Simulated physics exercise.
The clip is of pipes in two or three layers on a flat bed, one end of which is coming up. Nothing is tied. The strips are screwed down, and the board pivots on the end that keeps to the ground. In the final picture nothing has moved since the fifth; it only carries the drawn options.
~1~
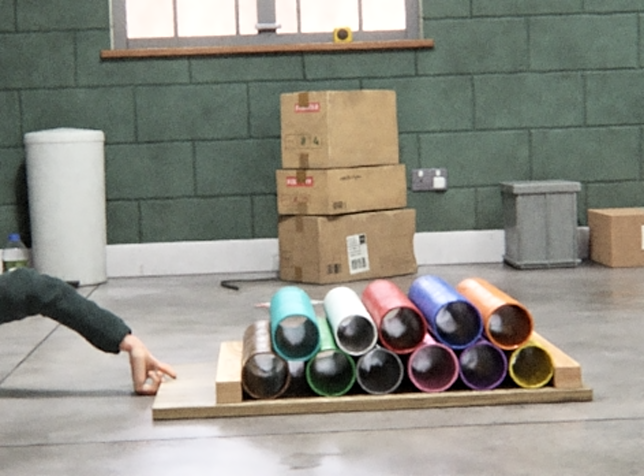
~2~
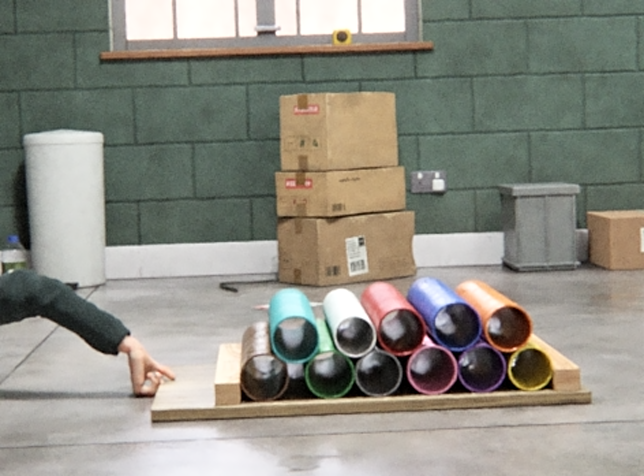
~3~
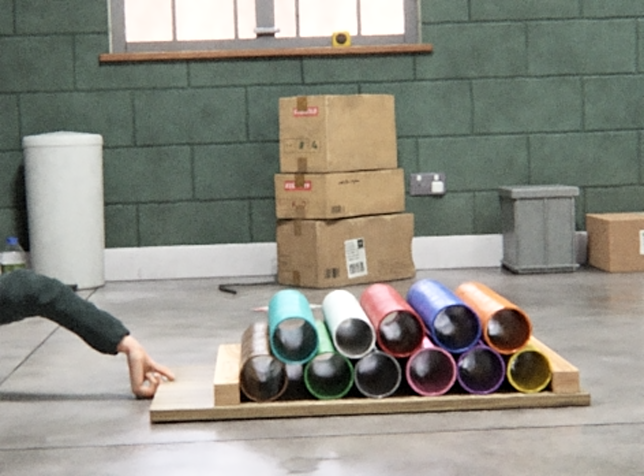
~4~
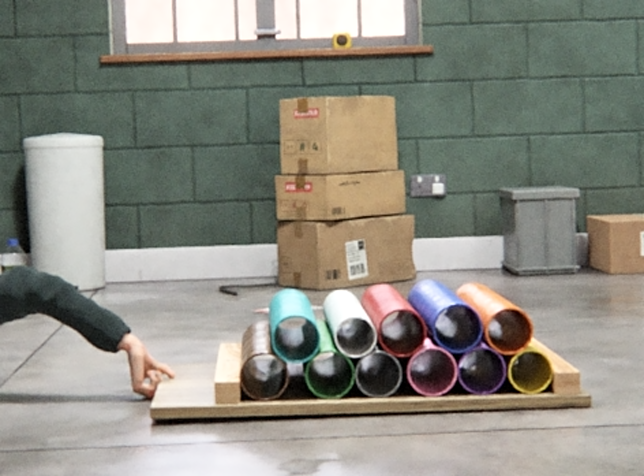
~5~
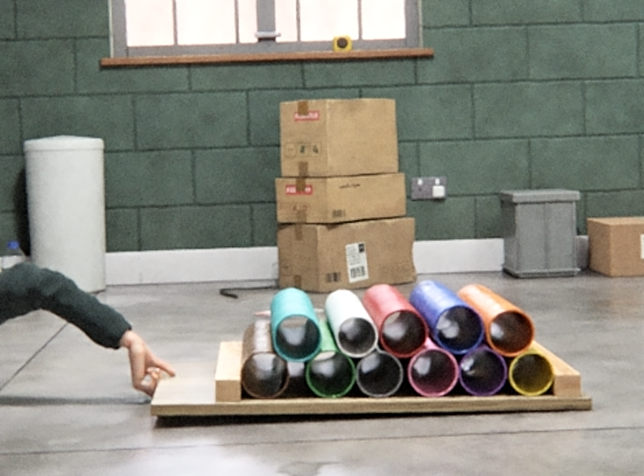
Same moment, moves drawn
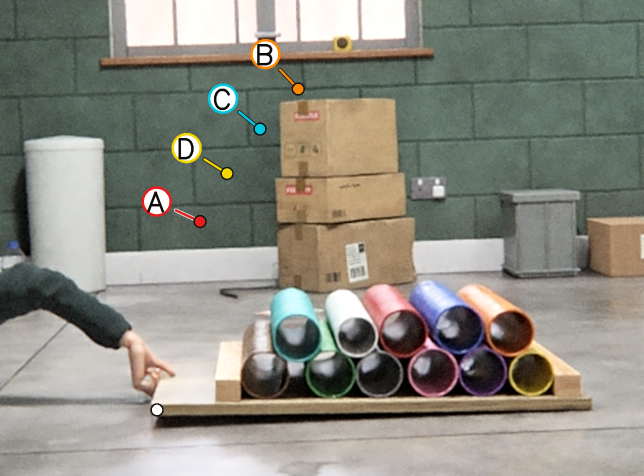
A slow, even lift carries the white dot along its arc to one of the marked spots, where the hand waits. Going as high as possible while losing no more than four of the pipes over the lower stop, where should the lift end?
A is the limit.
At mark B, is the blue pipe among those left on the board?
No.
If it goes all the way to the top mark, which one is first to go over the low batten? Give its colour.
First is the orange one.
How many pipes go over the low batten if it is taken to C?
At C the number is five.
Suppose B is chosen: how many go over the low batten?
At B the number is five.
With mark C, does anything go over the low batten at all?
Yes, at C.
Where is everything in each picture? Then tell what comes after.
The first picture shows green pipe (331, 372); grey pipe (379, 372); pink pipe (433, 368).
The second picture shows pink pipe (432, 369); purple pipe (482, 369).
The third picture shows board (361, 374); brown pipe (263, 378); green pipe (329, 375); red pipe (401, 333).
The fourth picture shows board (362, 373); brown pipe (264, 377); green pipe (330, 374).
The fifth picture shows board (363, 373); brown pipe (265, 375); green pipe (331, 374).
On the marked copy, A at (200, 221); B at (298, 89); C at (260, 129); D at (227, 173); the white dot at (157, 410).
Following A. Soon after the start, board at 16°.
Later, board at 27°.
In the end, board at 27°, one over the low batten (orange).
As for the rest, B five over the low batten; C five over the low batten; D five over the low batten.
